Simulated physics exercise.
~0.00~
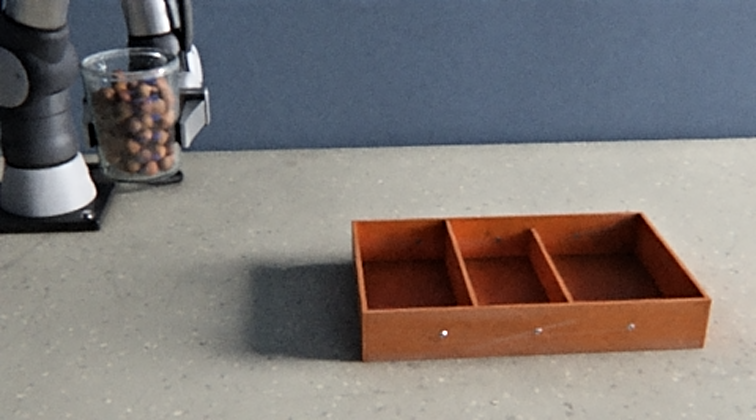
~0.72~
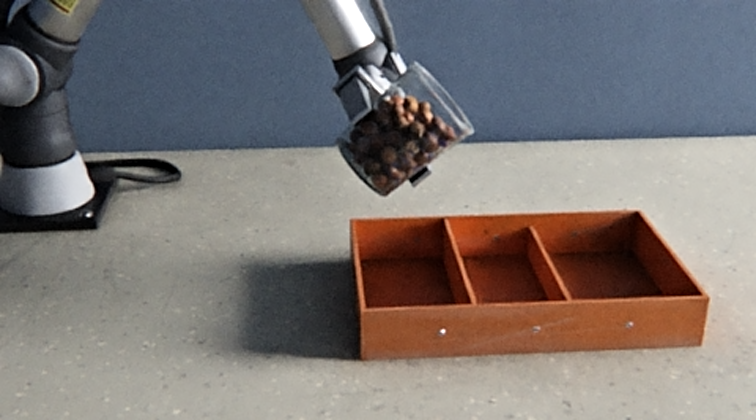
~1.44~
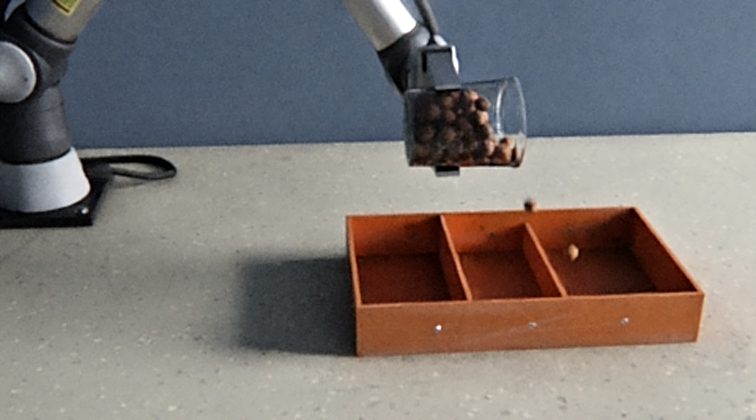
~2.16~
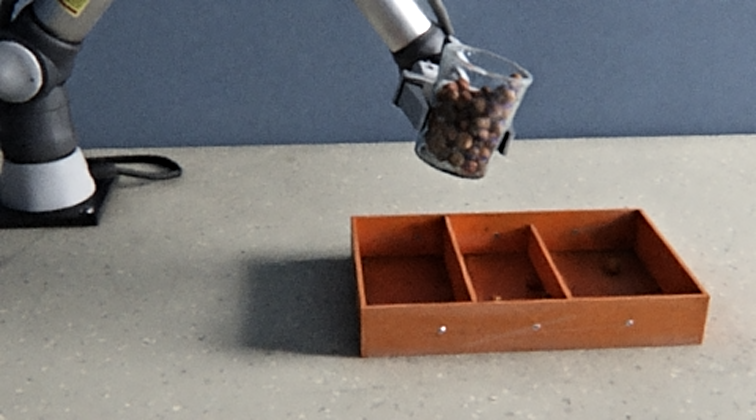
On a speckled grey countertop, a robot arm carried a clear beaker of hazelnuts rightward over a reddish-brown divided box and tipped it onto its side, dropping only a few into the box, then tilted it back up, still mostly full.
